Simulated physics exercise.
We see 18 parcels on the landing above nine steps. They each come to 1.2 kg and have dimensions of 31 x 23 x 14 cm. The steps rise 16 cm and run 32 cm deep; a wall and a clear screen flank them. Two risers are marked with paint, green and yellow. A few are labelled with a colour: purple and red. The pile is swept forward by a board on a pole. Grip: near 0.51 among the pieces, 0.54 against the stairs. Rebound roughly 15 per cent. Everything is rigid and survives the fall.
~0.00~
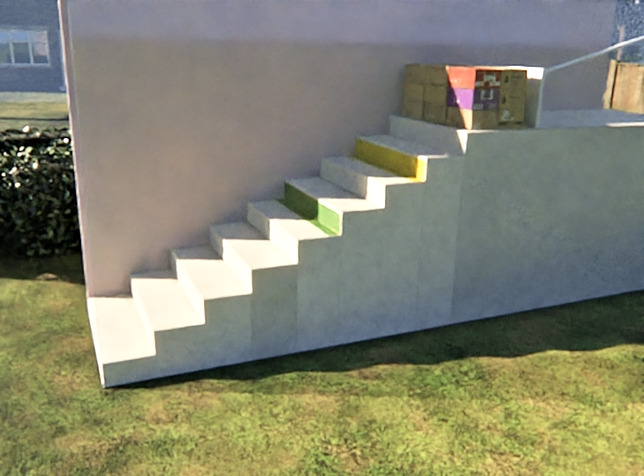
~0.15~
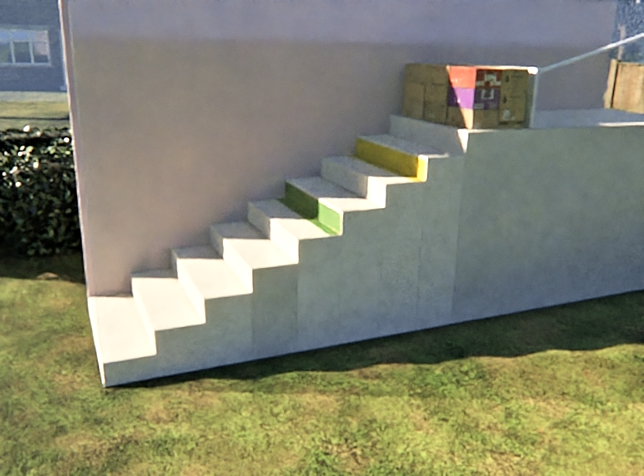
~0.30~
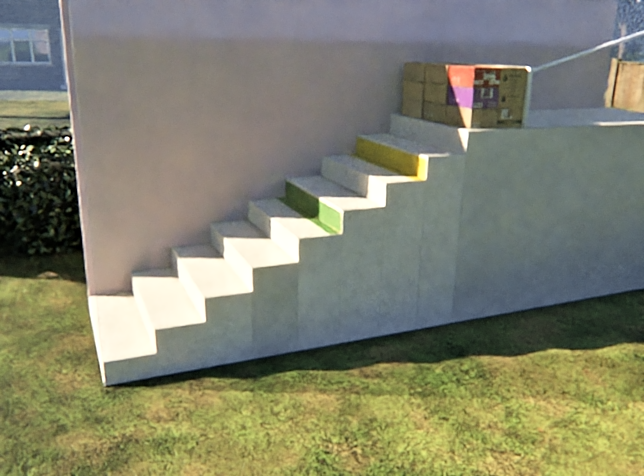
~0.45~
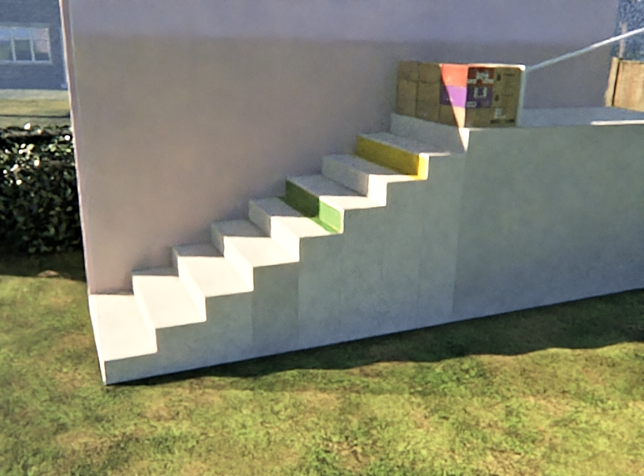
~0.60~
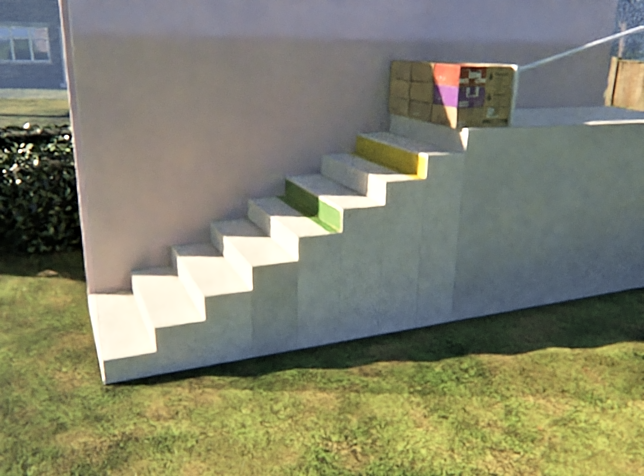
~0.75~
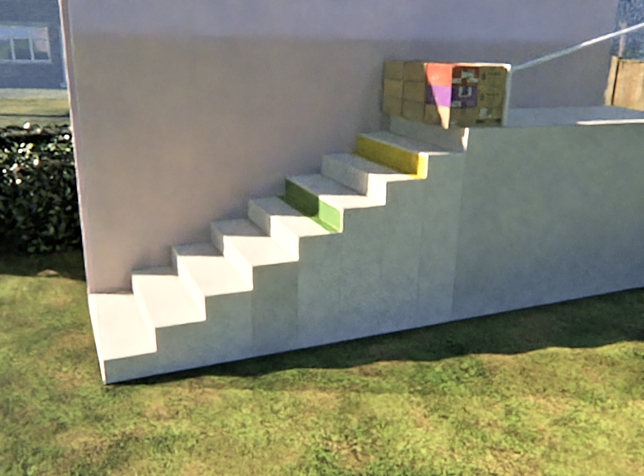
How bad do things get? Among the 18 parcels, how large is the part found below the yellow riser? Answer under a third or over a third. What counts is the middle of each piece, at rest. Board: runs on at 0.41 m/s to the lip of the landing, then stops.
More than a third of them.
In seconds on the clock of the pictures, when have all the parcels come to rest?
It all settles by about 4.0 s.
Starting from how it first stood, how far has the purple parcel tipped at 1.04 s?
It's at some 20 degrees.
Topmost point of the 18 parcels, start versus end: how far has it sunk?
Something like 28 cm, give or take.
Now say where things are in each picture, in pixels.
In the first frame (places mark the middle of the side facing us), board (543, 81) 65 cm from the edge; yellow riser, near end, (411, 179); green riser, near end, (328, 232); purple parcel (486, 100); red parcel (461, 78); nothing disturbed.
Board (537, 81) 59 cm from the edge; red parcel (462, 78), in the second frame.
Board (531, 80) 53 cm from the edge; purple parcel (486, 99) shifted 15 mm; red parcel (461, 77) shifted 14 mm; 17 disturbed, none below the yellow riser, in the third frame.
Board (524, 79) 47 cm from the edge; purple parcel (479, 98) shifted 8 cm; red parcel (454, 76) shifted 8 cm; 18 disturbed, none below the yellow riser, in the fourth frame.
Board (517, 78) 40 cm from the edge; purple parcel (472, 97) shifted 14 cm; red parcel (446, 75) shifted 14 cm; 18 disturbed, none below the yellow riser, in the fifth frame.
Board (510, 78) 34 cm from the edge; yellow riser, near end, (412, 175); green riser, near end, (329, 228); purple parcel (464, 97) shifted 20 cm; red parcel (439, 75) shifted 20 cm; 18 disturbed, none below the yellow riser, in the sixth frame.
After 1.04 s, none of the 18 parcels below the yellow riser, 18 disturbed; purple parcel leaning 22°, 54 mm lower; red parcel leaning 22°, 57 mm lower.
After 1.50 s, 6 of the 18 parcels below the yellow riser; purple parcel on its side; red parcel on its side.
After 2.34 s, 15 of the 18 parcels below the yellow riser; red parcel upside down; purple parcel upside down.
At rest (4.1 s), 15 of the 18 parcels below the yellow riser; purple parcel upside down; red parcel on its side. That is 83 per cent. As the last picture would show them, middles, purple parcel near (346, 192), red parcel near (312, 211).
